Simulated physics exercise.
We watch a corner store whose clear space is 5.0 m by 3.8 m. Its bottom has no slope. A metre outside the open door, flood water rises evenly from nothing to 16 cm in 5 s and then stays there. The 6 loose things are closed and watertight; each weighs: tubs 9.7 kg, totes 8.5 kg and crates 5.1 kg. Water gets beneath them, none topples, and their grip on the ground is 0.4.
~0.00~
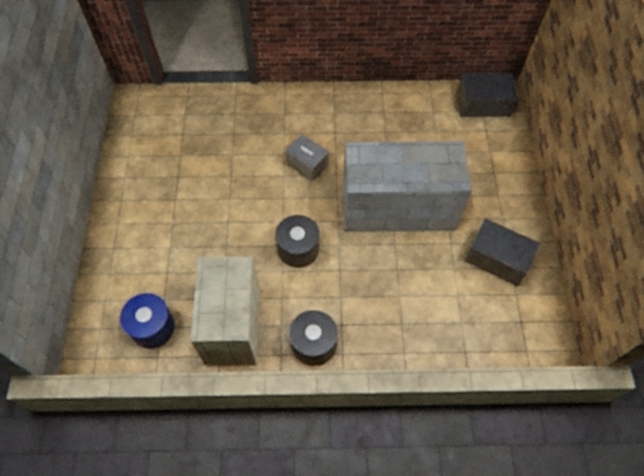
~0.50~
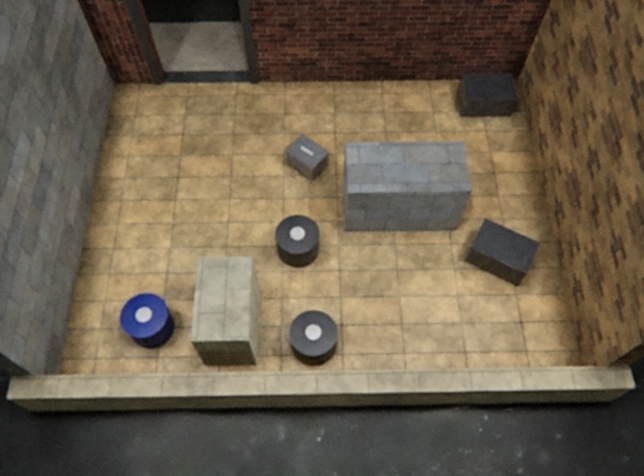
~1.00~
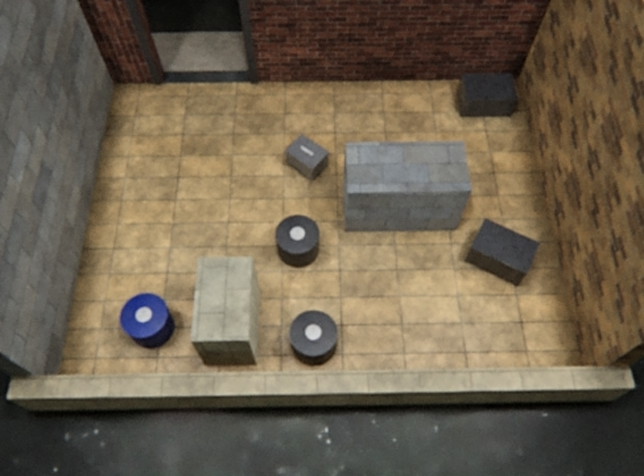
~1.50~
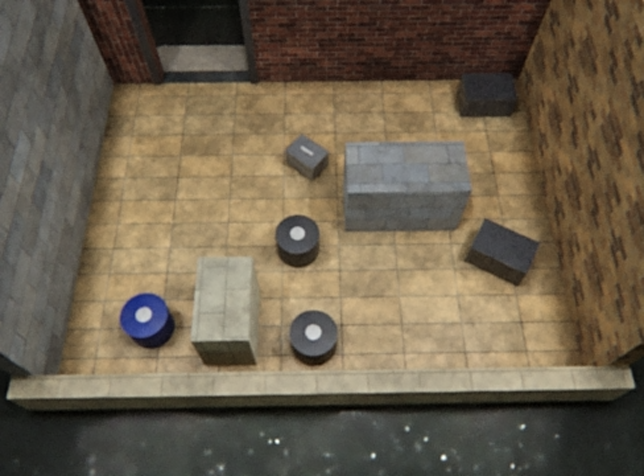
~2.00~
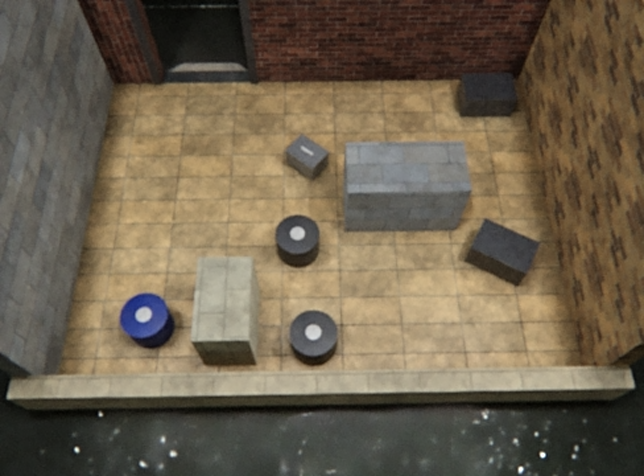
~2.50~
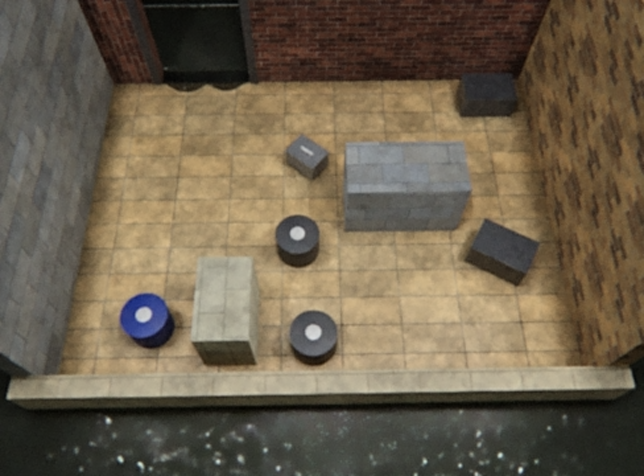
The clip opens on a tiled room seen from above, a blue tub and grey containers resting on its floor. Dark water covers the paving outside and darkens the open doorway, then pale glints scatter across it. Finally, a thin dark fringe edges over the door sill, while everything inside stays still.
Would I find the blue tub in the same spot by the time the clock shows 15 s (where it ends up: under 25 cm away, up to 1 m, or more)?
Blue tub slides a little.
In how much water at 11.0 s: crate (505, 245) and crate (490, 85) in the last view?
Roughly 1 and 1 cm.
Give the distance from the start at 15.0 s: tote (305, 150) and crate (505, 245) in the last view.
In turn: 0 cm, 120 cm.
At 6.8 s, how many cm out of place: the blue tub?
Roughly 0 cm by then.
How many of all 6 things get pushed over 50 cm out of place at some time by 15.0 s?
That makes 3.
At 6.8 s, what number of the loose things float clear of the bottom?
At that moment 0.
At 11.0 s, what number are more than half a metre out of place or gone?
0 of them.
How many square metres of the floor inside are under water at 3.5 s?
Roughly 1.0 m2.
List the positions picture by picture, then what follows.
In the first picture, the blue tub at (144, 315), on the bottom; 0.0 m2 under water; 0 of 6 have shifted.
In the second picture, the blue tub at (144, 315) rests on the ground; 0.0 m2 under water; 0 of 6 have shifted.
In the third picture, the blue tub at (144, 315) rests on the ground; water covers 0.0 m2; 0 of 6 have shifted.
In the fourth picture, the blue tub at (144, 315), on the bottom; 0.0 m2 under water; 0 of 6 have shifted.
In the fifth picture, the blue tub at (144, 315) rests on the ground; water covers 0.0 m2; 0 of 6 have shifted.
In the sixth picture, the blue tub at (144, 315) rests on the ground; 0.0 m2 under water; 0 of 6 have shifted.
After 3.5 s the blue tub is near (144, 315), 0.0 m from its start, aground; 0 afloat.
After 6.8 s the blue tub is near (144, 315), 0.0 m from its start, aground; 0 afloat.
After 11.0 s the blue tub is near (174, 352), 0.5 m from its start, afloat; 1 afloat.
After 15.0 s the blue tub is near (174, 352), 0.5 m from its start, afloat; 4 afloat.
